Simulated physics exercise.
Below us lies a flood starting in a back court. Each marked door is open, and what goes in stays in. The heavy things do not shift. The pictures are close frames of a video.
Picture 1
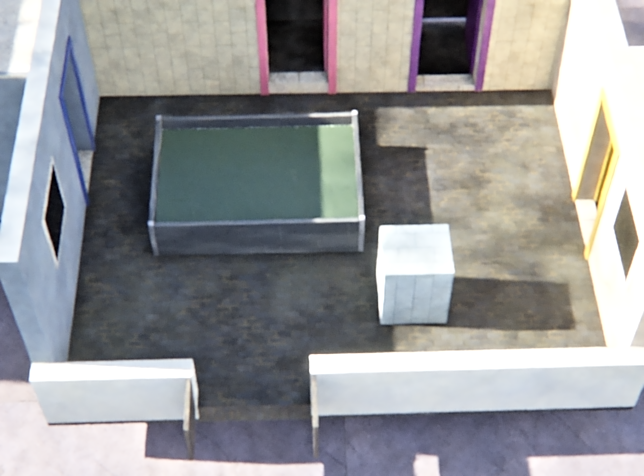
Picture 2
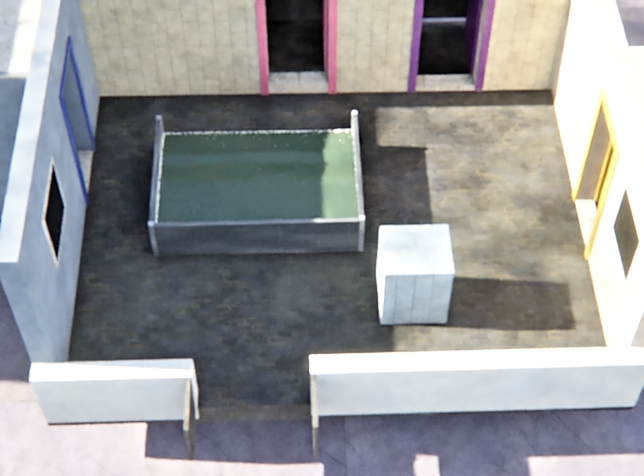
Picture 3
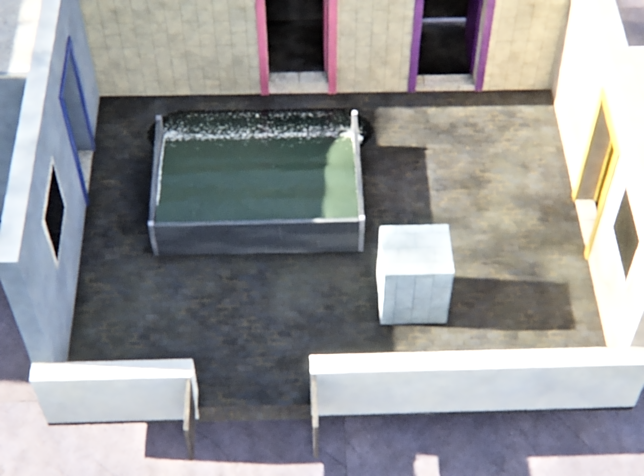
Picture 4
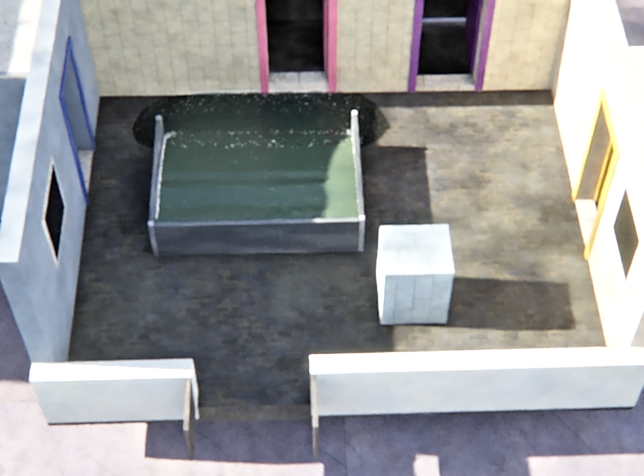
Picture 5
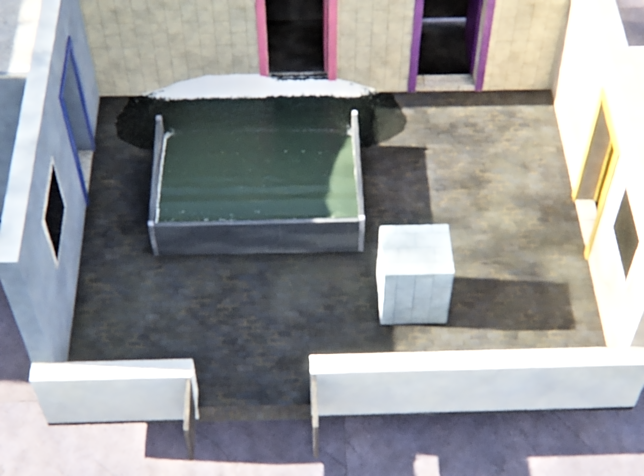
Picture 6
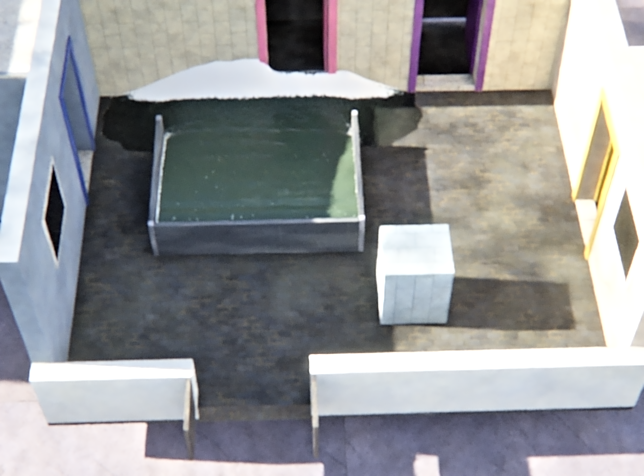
We see a walled courtyard with a green-watered tank and a pale block; the tank's far side opens, and water pours out behind it, spreads sideways across the dark ground, and splashes white against the back wall.
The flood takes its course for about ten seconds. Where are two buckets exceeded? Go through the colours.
One by one: The blue door takes more than that; the pink door takes more than that; the purple door stays under that; the yellow door takes more than that.
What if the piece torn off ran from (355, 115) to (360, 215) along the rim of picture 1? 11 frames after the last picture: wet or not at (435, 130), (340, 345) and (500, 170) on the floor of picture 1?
One after the other: Covered, not flooded, wet.
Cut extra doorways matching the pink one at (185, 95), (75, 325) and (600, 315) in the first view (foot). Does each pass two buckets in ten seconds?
In that order: Lets more in, stays under, holds.
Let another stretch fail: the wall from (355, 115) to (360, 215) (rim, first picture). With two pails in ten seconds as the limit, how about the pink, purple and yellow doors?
One by one: Pink door takes less, purple door is over, yellow door goes over.
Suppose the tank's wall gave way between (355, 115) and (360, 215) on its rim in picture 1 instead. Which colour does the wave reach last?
Last comes the one in blue.
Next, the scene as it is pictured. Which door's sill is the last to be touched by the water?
The yellow door.
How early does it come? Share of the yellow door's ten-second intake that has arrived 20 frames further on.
Some 10 per cent.
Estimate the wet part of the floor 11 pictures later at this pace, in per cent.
Roughly 35 per cent.
A moment on, water covers 20 % of the floor; the blue door not reached, the pink door far over two buckets in, the purple door wet at the sill, nothing in, the yellow door not reached.
Next, water covers 35 % of the floor; the blue door wet at the sill, nothing in, the pink door far over two buckets in, the purple door wet at the sill, nothing in, the yellow door not reached.
Then, water covers 55 % of the floor; the blue door over two buckets in, the pink door far over two buckets in, the purple door under two buckets in, the yellow door under two buckets in.
Later, water covers 85 % of the floor; the blue door over two buckets in, the pink door far over two buckets in, the purple door under two buckets in, the yellow door over two buckets in.
In the end, water covers 95 % of the floor; the blue door over two buckets in, the pink door far over two buckets in, the purple door under two buckets in, the yellow door over two buckets in.
